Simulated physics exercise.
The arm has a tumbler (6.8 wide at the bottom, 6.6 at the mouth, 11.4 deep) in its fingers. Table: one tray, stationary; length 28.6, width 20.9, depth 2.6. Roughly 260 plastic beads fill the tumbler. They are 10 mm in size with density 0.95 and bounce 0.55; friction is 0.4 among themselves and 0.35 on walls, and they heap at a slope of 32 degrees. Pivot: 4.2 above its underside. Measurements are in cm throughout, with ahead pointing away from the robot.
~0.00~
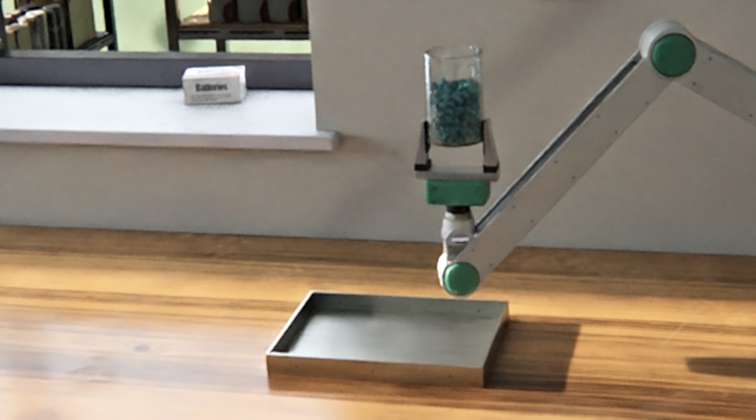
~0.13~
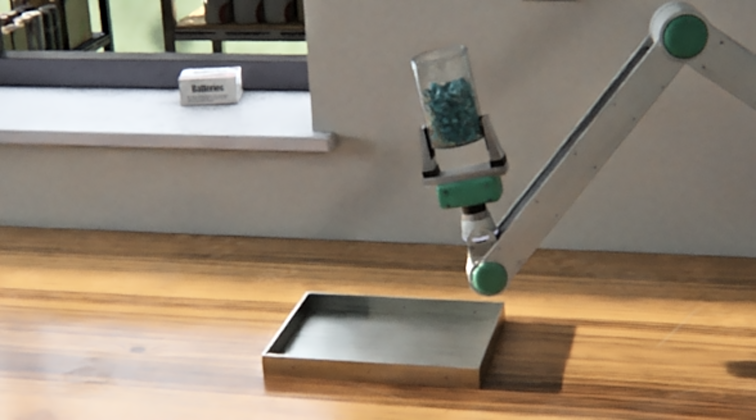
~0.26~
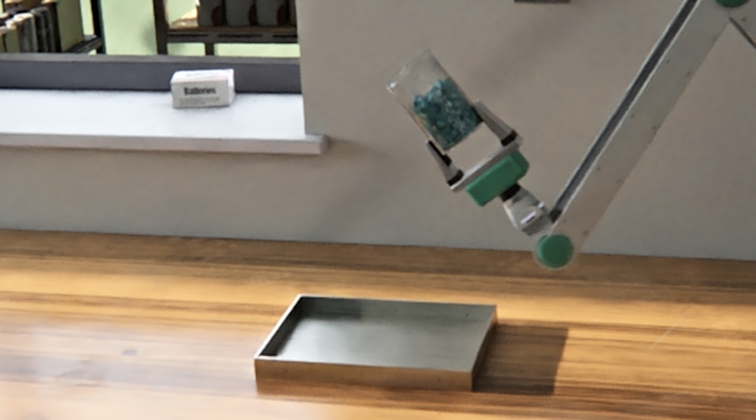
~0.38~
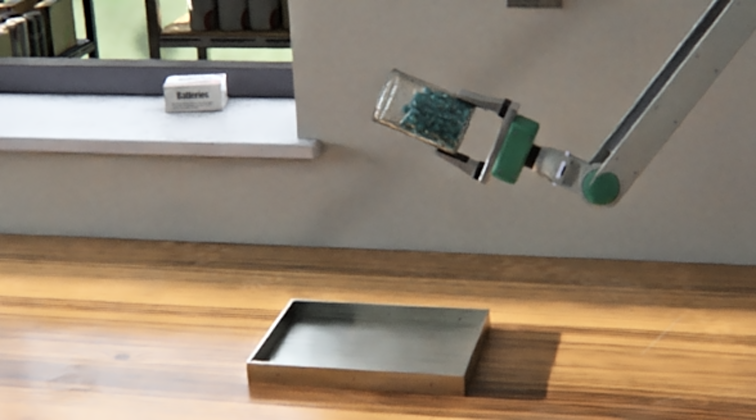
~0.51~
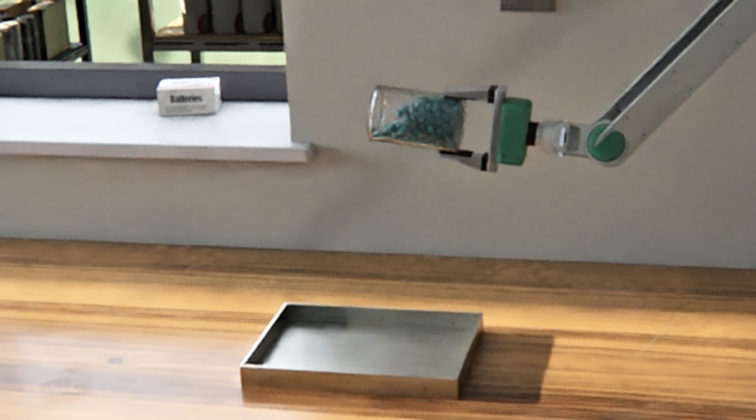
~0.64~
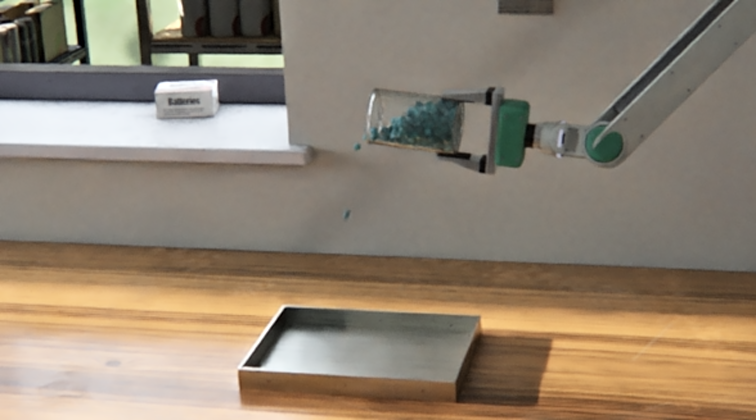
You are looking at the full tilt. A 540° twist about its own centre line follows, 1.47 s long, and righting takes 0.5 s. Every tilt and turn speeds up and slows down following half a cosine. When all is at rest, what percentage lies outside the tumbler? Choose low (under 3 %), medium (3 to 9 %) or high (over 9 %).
High - over 9 %.
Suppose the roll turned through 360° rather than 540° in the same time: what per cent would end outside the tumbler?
Share: Close to 25 %.
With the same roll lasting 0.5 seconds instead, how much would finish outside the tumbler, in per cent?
In that case roughly 10 percent.
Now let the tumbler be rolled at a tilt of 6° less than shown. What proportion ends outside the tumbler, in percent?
Share: About 15 %.
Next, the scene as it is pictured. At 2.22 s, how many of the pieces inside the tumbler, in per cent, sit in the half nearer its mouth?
About 35 percent.
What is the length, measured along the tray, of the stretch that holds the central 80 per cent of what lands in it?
It spans something like 24 centimetres, give or take.
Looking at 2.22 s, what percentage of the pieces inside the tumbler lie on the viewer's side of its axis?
Share noted: Close to 65 per cent.
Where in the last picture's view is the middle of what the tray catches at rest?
Middle: Close to (318, 354).
After 1.43 s, tipped 84°, highest piece 37 above the table; 238 in the tumbler, 13 in the tray, 14 in flight or on a rim.
After 2.22 s, tipped 75°, highest piece 36 above the table; 184 in the tumbler, 66 in the tray, 2 on the table or floor, 13 in flight or on a rim.
After 2.81 s, upright, highest piece 37 above the table; 183 in the tumbler, 78 in the tray, 4 on the table or floor.
After 3.51 s, upright, highest piece 37 above the table; 183 in the tumbler, 78 in the tray, 4 on the table or floor.
At rest, 183 in the tumbler, 78 in the tray, 4 on the table or floor. That is 31 % outside the tumbler.
